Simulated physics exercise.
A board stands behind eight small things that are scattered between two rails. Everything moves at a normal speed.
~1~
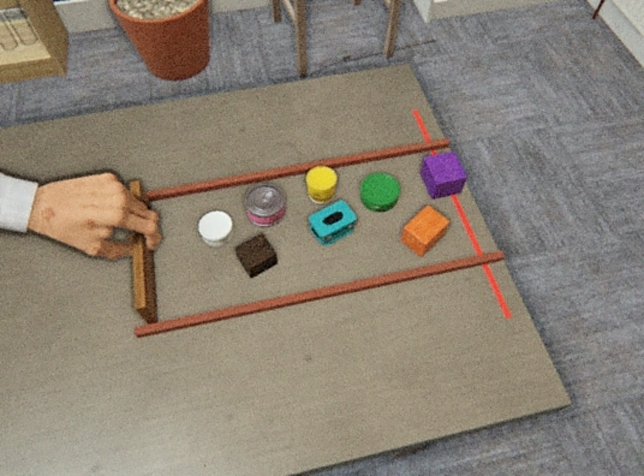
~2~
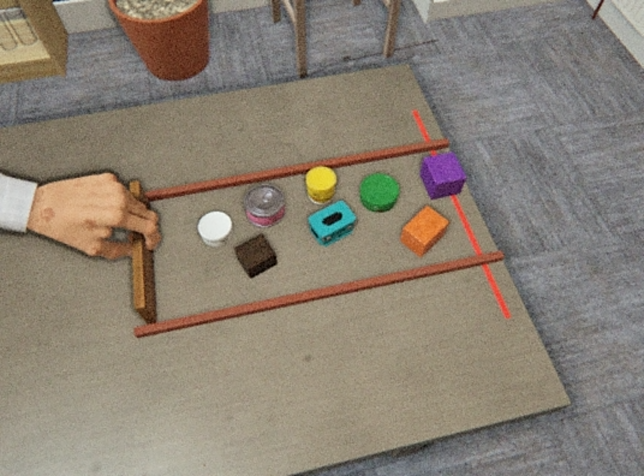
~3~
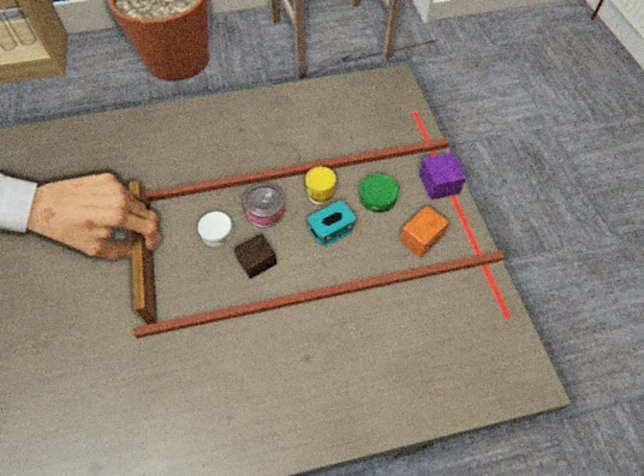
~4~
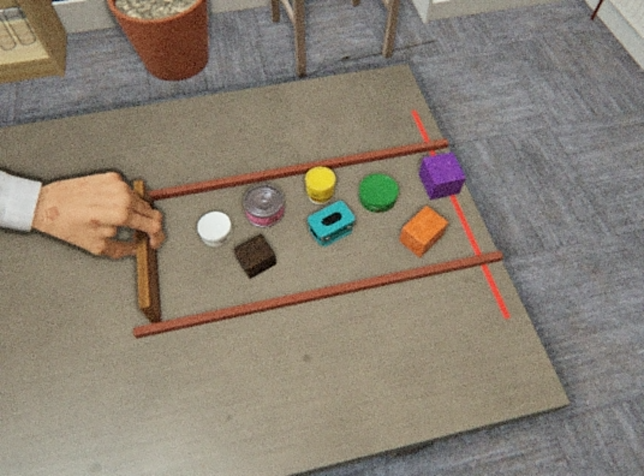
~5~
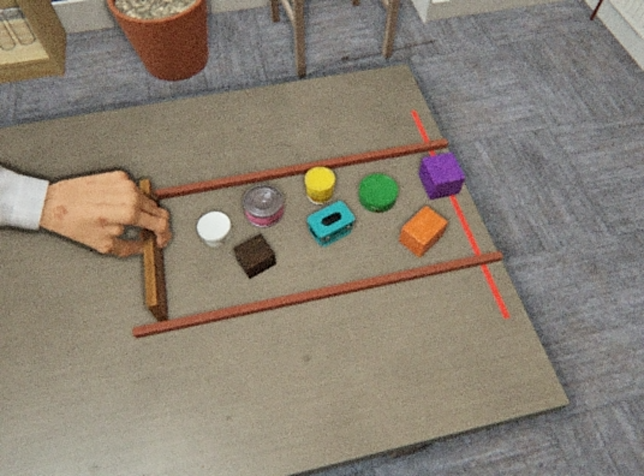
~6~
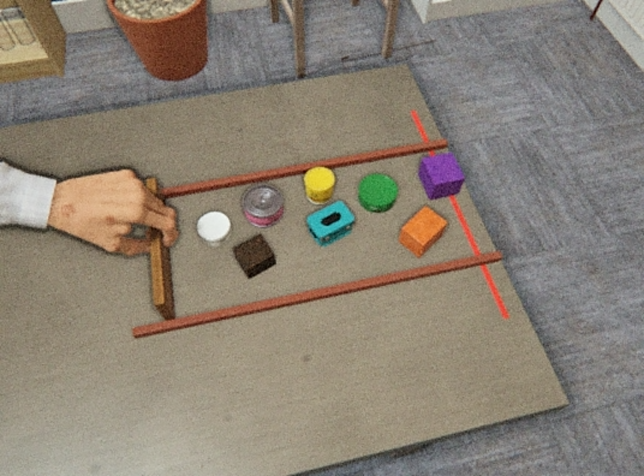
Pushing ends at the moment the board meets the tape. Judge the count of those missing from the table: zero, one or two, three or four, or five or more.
My judgement: Five or more.
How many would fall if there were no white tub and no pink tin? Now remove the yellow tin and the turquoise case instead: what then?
First 3, then 3.
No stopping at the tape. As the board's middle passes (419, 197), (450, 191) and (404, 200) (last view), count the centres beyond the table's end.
In order, that gives 1, then 5, then 1.
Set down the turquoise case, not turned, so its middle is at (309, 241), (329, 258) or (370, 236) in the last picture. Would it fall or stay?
Goes down; goes down; goes down.
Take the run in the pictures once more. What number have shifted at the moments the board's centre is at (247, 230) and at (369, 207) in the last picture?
The count is 3 at the first point and 8 at the second.
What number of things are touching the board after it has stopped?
3 of them.
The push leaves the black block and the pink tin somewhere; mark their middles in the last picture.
The black block settles near (480, 217); as for the pink tin, near (461, 166).
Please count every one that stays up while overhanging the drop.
You'd get 3.
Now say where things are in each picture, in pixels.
The first picture shows purple block (443, 176); orange block (425, 231); green tub (380, 193); board (144, 250); tape (456, 201).
The second picture shows orange block (424, 232); yellow tin (321, 186).
The third picture shows green tub (379, 193); turquoise case (332, 225).
The fourth picture shows purple block (441, 176); pink tin (264, 206).
The fifth picture shows orange block (423, 232); white tub (215, 230).
The sixth picture shows purple block (441, 176); orange block (423, 232); green tub (378, 194); board (160, 247); tape (454, 201).
A little later, none off yet; purple block at rest near (441, 176); orange block at rest near (423, 232); green tub at rest near (378, 194).
Next, none off yet; purple block at rest near (441, 176); orange block at rest near (424, 233); green tub shifted about its own width near (401, 190).
Later still, none off yet; purple block tilted well over near (479, 170); orange block shifted about its own width near (477, 236); green tub shifted well along near (455, 189).
When it is over, the number that fall off is five or more; down, yellow tin, turquoise case, green tub, orange block and purple block.
